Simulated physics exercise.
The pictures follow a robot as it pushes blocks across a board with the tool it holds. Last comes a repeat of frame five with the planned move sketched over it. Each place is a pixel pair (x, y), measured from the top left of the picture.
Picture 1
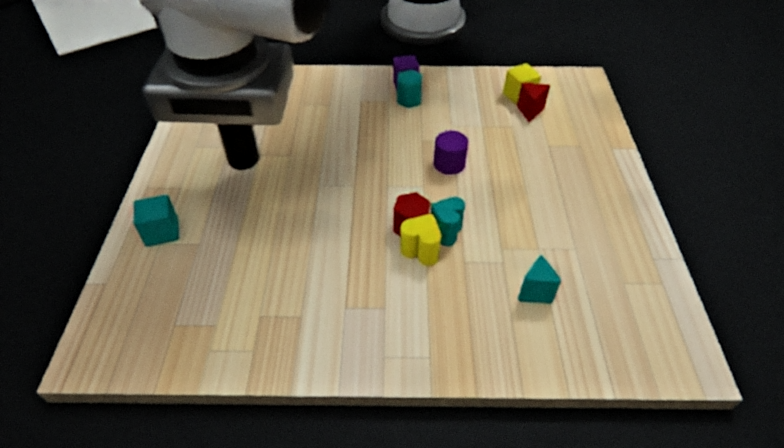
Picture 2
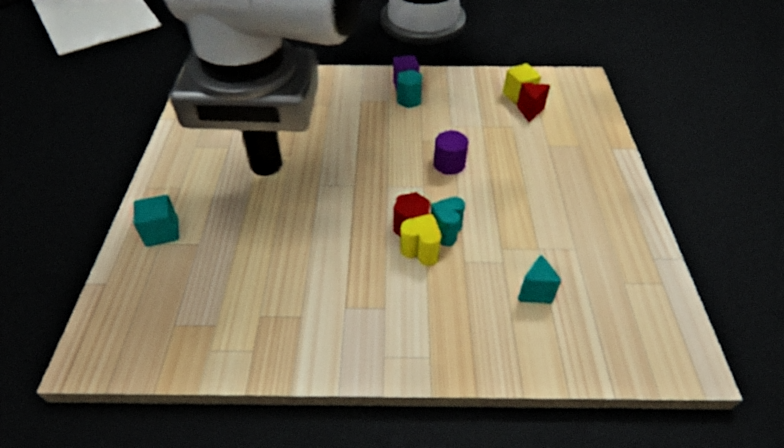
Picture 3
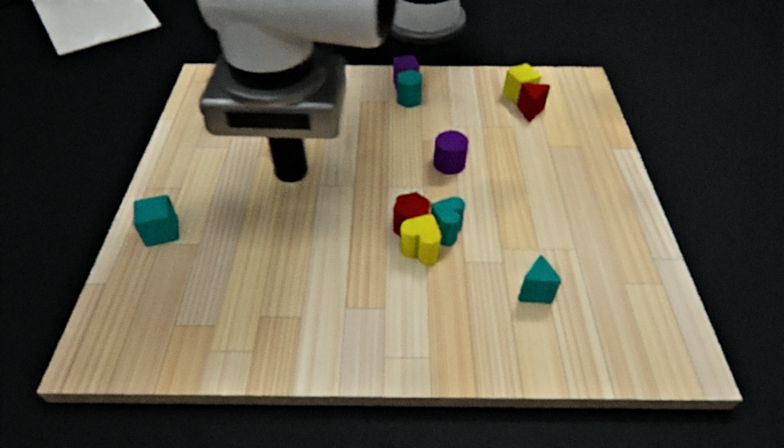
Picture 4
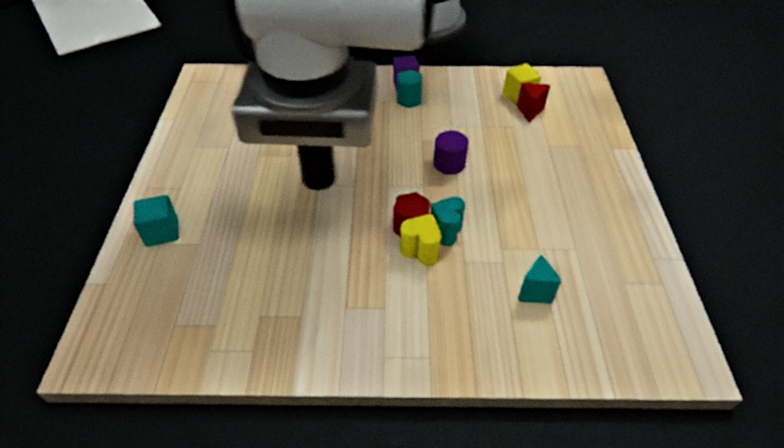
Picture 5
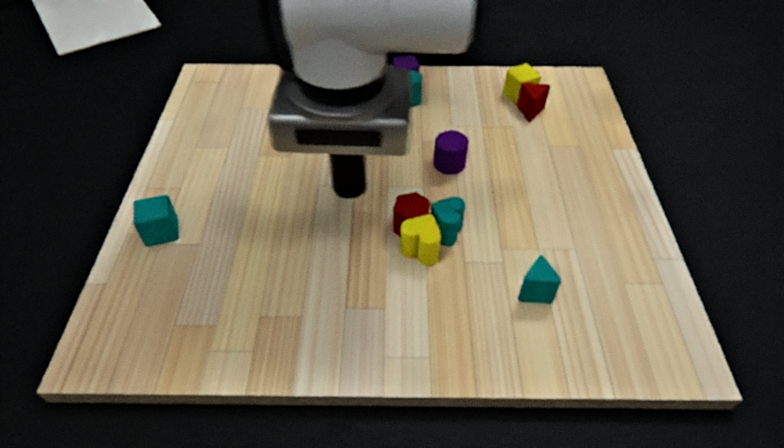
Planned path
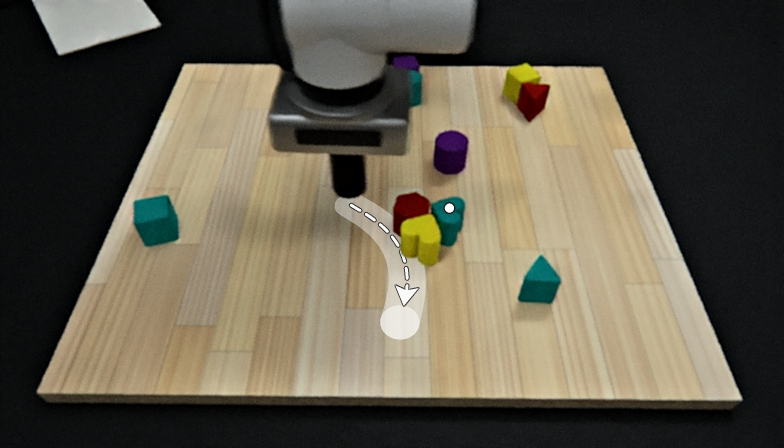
Robot arm with a dark cylindrical tip gliding right and slightly nearer over a wooden board, the scattered coloured blocks staying still.
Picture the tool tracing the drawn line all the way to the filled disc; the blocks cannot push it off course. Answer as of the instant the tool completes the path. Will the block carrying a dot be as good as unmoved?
No.
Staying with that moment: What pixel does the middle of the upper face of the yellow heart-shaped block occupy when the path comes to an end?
The centre of its top will be at (447, 251).
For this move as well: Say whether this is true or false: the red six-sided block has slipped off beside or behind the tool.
True.
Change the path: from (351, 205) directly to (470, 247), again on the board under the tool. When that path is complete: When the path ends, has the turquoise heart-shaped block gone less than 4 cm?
No, I don't think so.
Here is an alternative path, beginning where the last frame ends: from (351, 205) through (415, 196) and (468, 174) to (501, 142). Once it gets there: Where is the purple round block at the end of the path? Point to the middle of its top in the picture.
(467, 119)
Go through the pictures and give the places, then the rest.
In the first picture, tool tip at (244, 161); block tops, red six-sided block at (412, 204); yellow heart-shaped block at (423, 228); turquoise heart-shaped block at (449, 208).
In the second picture, tool at (267, 166); blocks unchanged.
In the third picture, tool at (292, 173); blocks unchanged.
In the fourth picture, tool at (319, 180); blocks unchanged.
In the fifth picture, tool at (350, 188); red six-sided block at (412, 204); yellow heart-shaped block at (423, 228); turquoise heart-shaped block at (449, 208).
Path on the board, from (351, 205) through (388, 232) and (407, 273) to (400, 322); the dot is on the turquoise heart-shaped block.
The first path, step by step. One third of the way, tool at (388, 216); red six-sided block at (423, 207), turned 25° anticlockwise; yellow heart-shaped block at (430, 233); turquoise heart-shaped block at (456, 208).
Two thirds of the way, tool at (408, 257); red six-sided block at (430, 211), turned 50° anticlockwise; yellow heart-shaped block at (447, 250), turned 35° anticlockwise; turquoise heart-shaped block at (463, 206), turned 10° clockwise.
At the end, tool at (400, 306); red six-sided block at (430, 211), turned 50° anticlockwise; yellow heart-shaped block at (447, 251), turned 45° anticlockwise; turquoise heart-shaped block at (463, 206), turned 10° clockwise.
